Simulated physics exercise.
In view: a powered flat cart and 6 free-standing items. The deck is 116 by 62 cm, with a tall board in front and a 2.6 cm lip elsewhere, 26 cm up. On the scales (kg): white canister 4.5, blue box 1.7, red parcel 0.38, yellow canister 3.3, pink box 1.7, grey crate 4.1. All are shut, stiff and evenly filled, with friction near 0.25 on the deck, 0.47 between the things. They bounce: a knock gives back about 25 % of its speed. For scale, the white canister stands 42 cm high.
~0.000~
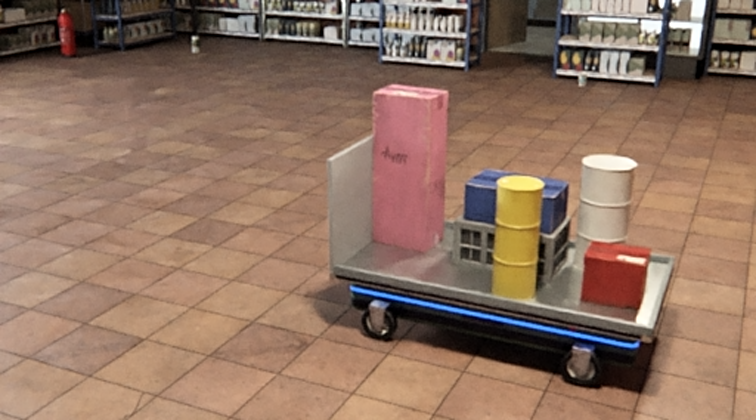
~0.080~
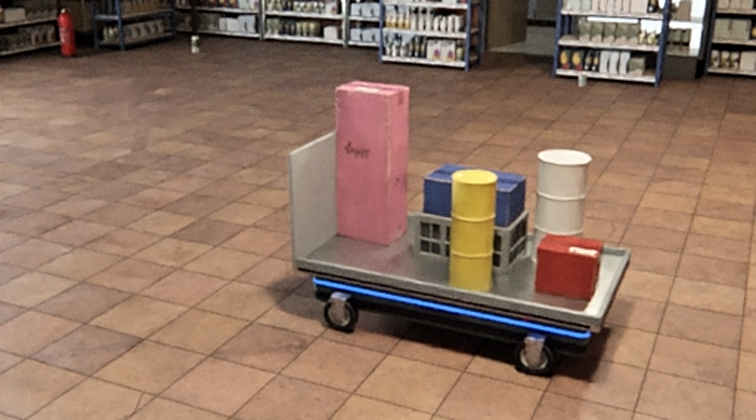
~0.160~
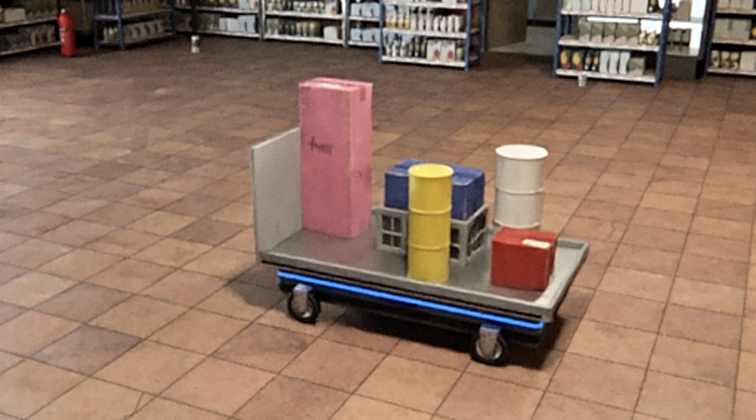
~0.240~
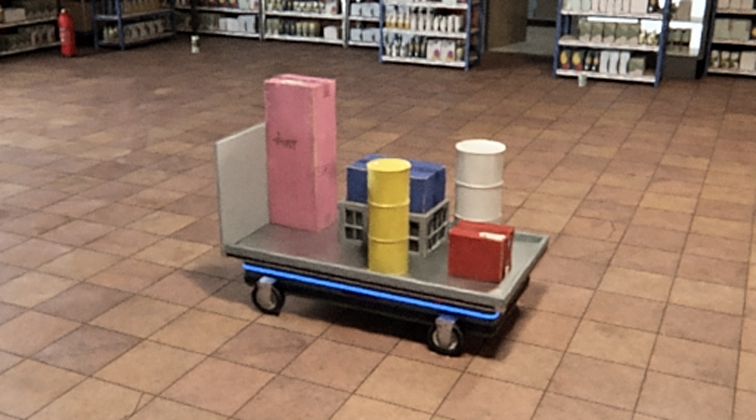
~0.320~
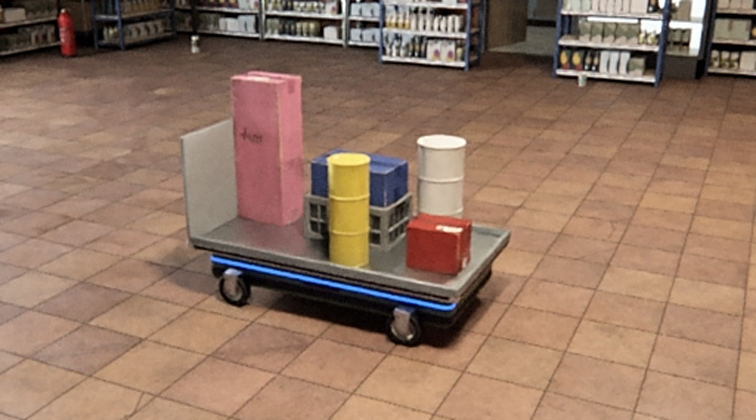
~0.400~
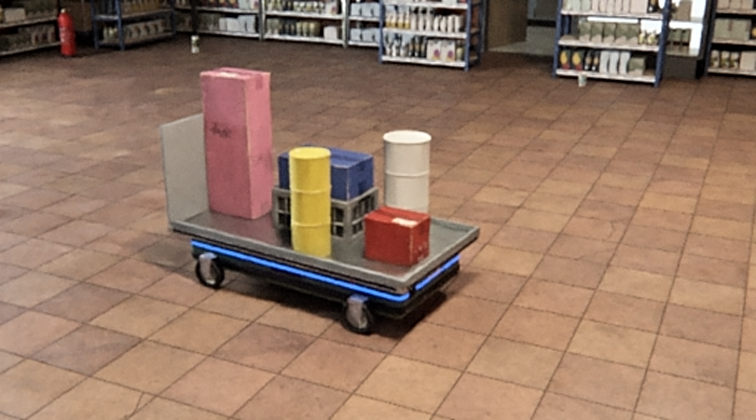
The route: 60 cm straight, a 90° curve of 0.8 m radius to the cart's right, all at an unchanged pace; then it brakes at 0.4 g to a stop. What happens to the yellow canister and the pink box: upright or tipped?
The yellow canister topples; the pink box topples.
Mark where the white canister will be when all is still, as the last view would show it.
Around (382, 119).
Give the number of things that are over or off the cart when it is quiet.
That comes to 4.
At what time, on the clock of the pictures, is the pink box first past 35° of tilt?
At about 0.6 s.
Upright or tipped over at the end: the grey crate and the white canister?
The grey crate keeps standing; the white canister tips over.
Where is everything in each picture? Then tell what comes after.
The first picture shows cart 0 cm along; yellow canister (517, 238); pink box (409, 168).
The second picture shows cart 17 cm along; red parcel (569, 267); grey crate (471, 234).
The third picture shows cart 34 cm along; white canister (518, 203); blue box (435, 189).
The fourth picture shows cart 50 cm along; red parcel (481, 251); grey crate (394, 221).
The fifth picture shows cart 67 cm along; white canister (440, 191); blue box (360, 177).
The sixth picture shows cart 84 cm along, turned 7°; yellow canister (311, 203) moved 4 cm; pink box (239, 143) moved 9 cm.
After 0.60 s, cart 126 cm along, turned 37°; pink box now off the cart; yellow canister 29° off upright near (246, 172); blue box 4° off upright.
After 0.90 s, cart 189 cm along, turned 82°; blue box and yellow canister now off the cart; white canister 29° off upright; red parcel 26° off upright.
After 1.10 s, cart 230 cm along, turned 90°; white canister 46° off upright; red parcel 41° off upright; grey crate moved 13 cm.
After 1.50 s, cart 271 cm along, turned 90°; white canister on its side; red parcel 20° off upright; grey crate moved 35 cm.
In the end (2.4 s), off the cart and tipped over, yellow canister and pink box; off the cart but upright, blue box; toppled on the deck, white canister; not toppled but over 10 cm from the start, red parcel and grey crate. In the last view, yellow canister near (180, 175), pink box near (185, 151).
